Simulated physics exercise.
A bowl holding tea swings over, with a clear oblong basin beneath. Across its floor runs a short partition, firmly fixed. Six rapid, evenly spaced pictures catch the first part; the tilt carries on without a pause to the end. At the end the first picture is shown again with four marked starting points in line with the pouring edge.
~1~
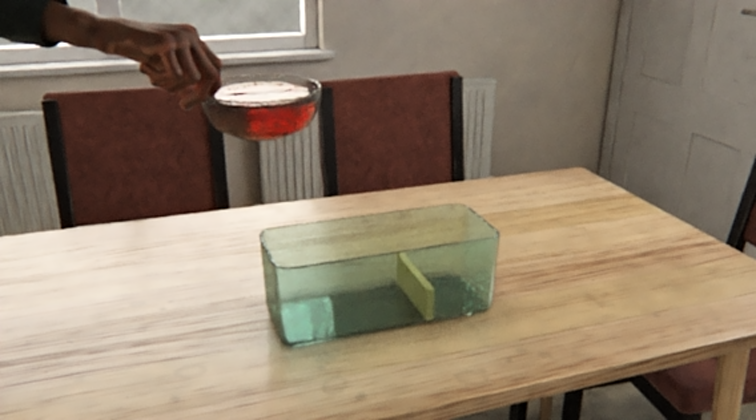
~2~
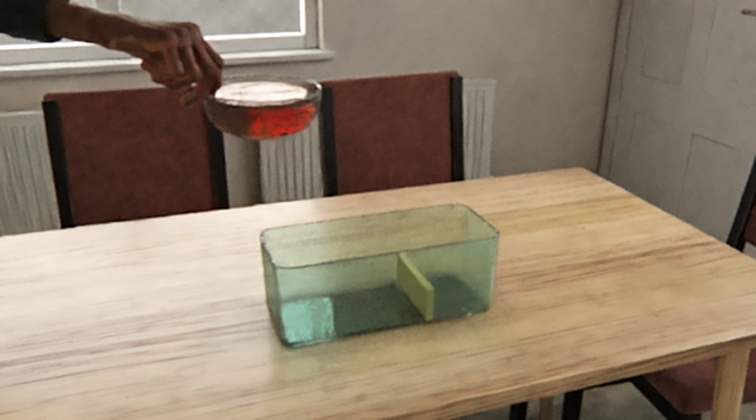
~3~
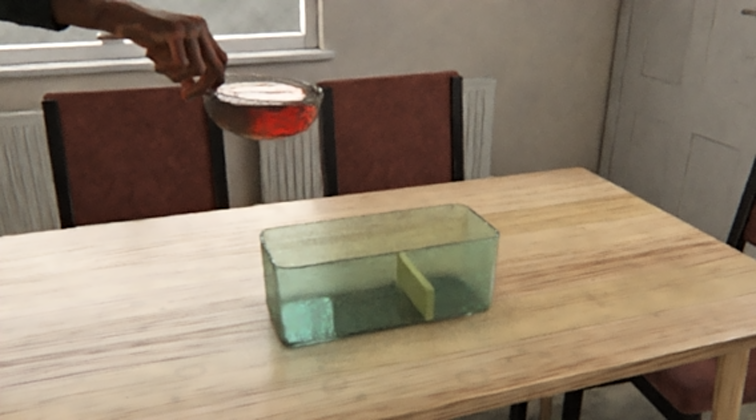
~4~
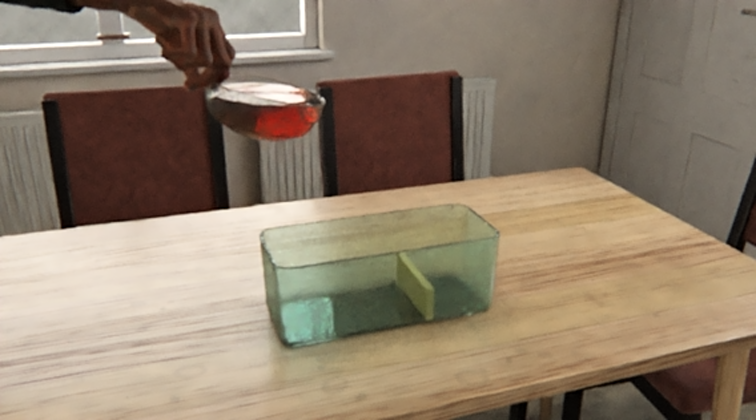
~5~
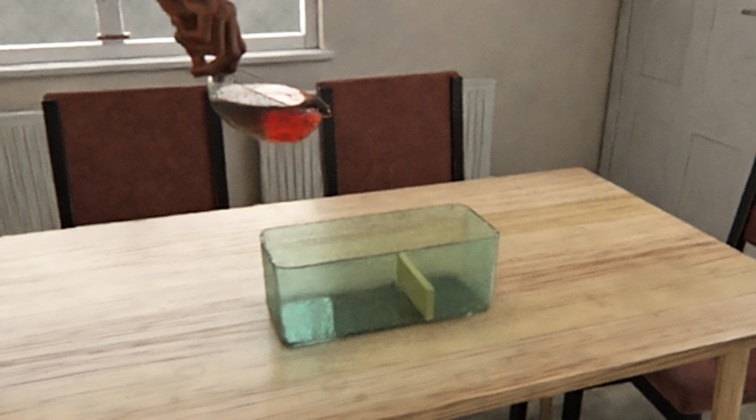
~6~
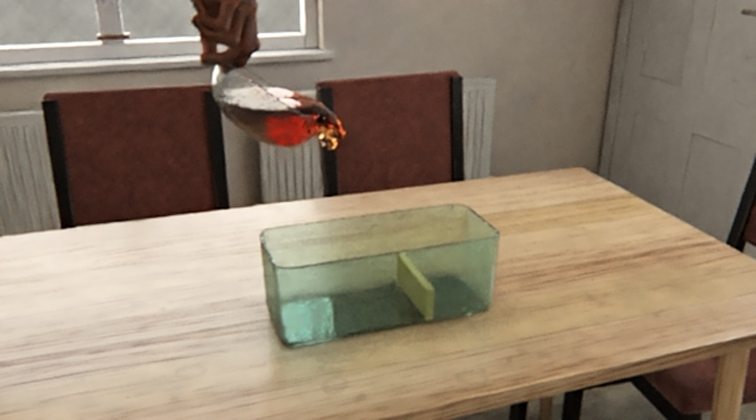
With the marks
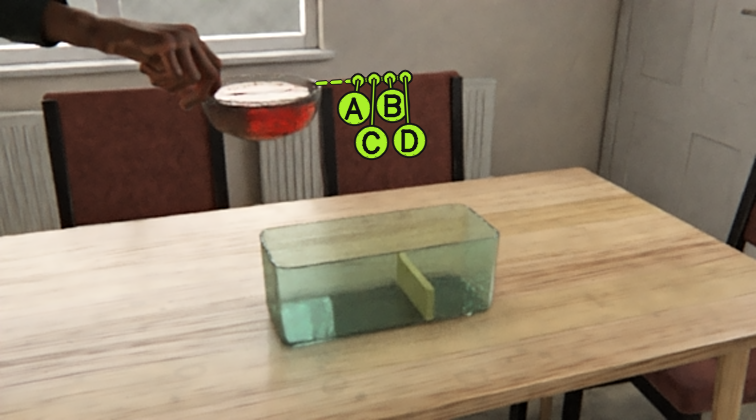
A hand held a glass bowl of red liquid above a clear, greenish basin with a short divider, then gradually tilted it to the right until some liquid slipped over the lip.
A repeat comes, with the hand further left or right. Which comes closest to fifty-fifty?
It is C.
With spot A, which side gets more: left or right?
More ends on the left.
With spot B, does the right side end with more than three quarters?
No.
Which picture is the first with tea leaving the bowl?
In picture 5.
On the marked copy, A at (358, 80); B at (389, 78); C at (374, 79); D at (405, 77).
With A, about 64 % ends left of the wall and 33 % right of it; 3 % is lost outside.
With B, about 32 % ends left of the wall and 64 % right of it; 3 % is lost outside.
With C, about 44 % ends left of the wall and 53 % right of it; 3 % is lost outside.
With D, about 22 % ends left of the wall and 75 % right of it; 3 % is lost outside.
